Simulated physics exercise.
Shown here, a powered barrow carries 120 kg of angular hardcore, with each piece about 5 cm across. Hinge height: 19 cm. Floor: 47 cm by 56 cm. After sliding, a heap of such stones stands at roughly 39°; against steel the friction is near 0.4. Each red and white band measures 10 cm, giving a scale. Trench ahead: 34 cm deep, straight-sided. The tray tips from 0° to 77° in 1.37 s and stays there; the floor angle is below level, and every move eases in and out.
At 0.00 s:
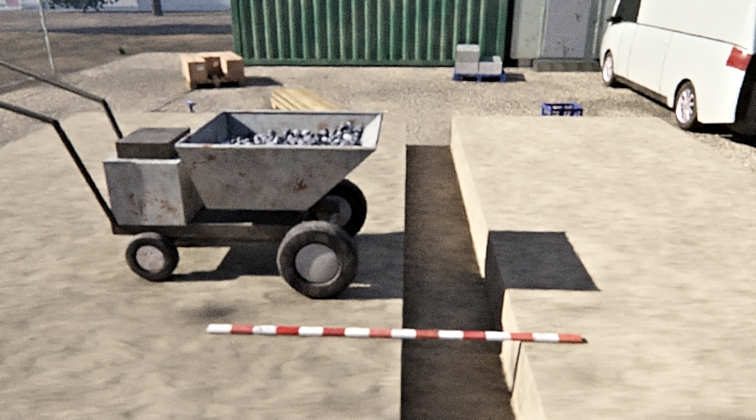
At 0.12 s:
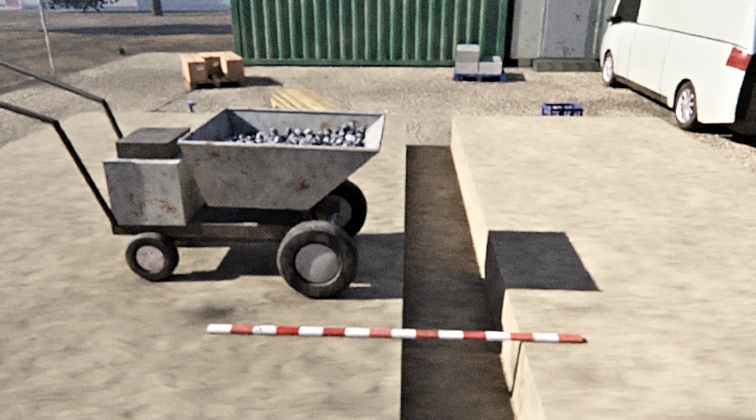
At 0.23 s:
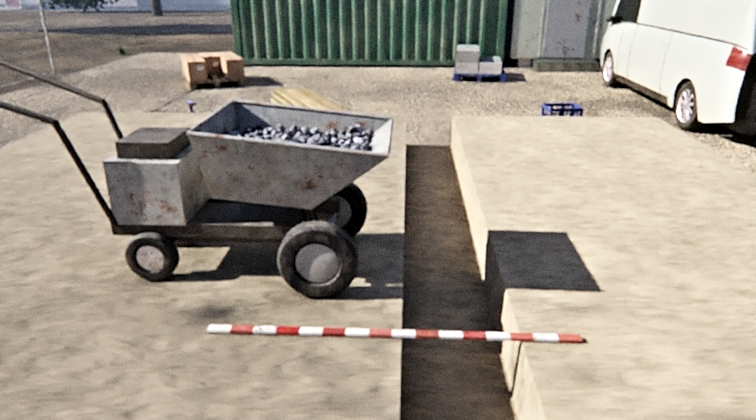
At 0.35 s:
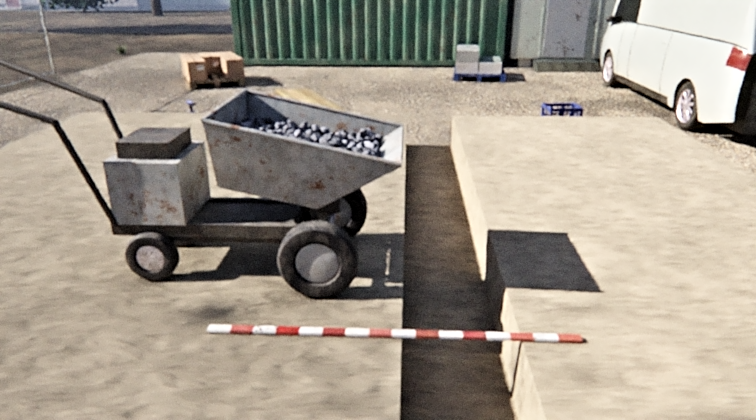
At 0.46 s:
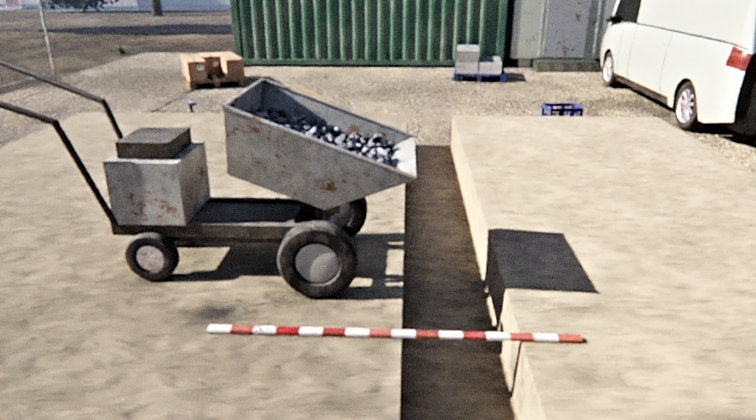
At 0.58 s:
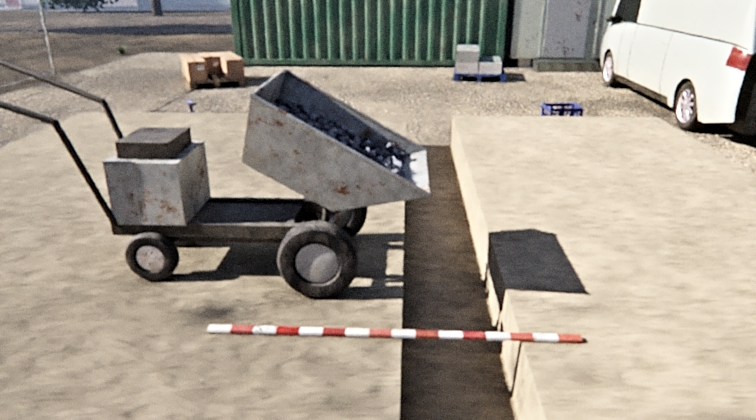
The grey metal tray of a powered barrow, loaded with angular stones, starts out level beside a straight-sided trench. It tilts forward to the right, slightly at first, then more steeply, its rear rising and its lip lowering over the trench edge while the stones shift toward the lip.
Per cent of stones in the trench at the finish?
About 100 %.
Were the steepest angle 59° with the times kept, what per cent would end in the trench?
About 55 per cent would end up in the trench.
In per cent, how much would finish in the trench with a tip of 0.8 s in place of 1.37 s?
Roughly 95% would finish there.
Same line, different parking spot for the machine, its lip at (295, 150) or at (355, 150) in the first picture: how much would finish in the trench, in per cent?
The first gives about 50 percent and the second about 100 percent.
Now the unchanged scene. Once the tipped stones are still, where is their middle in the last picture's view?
The middle should be near (465, 311).
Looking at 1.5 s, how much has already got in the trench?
Some 55 per cent of the load by that point.
After 1.0 s the floor is at 65°; 100 % in the tray; the foremost stones are at (446, 236).
After 1.5 s the floor is at 77°; 46 % in the tray, 54 % in the trench; the foremost stones are at (493, 291).
After 1.8 s the floor is at 77°; 6 % in the tray, 94 % in the trench; the foremost stones are at (495, 285).
After 3.8 s the floor is at 77°; 0 % in the tray, 100 % in the trench; the foremost stones are at (497, 293).
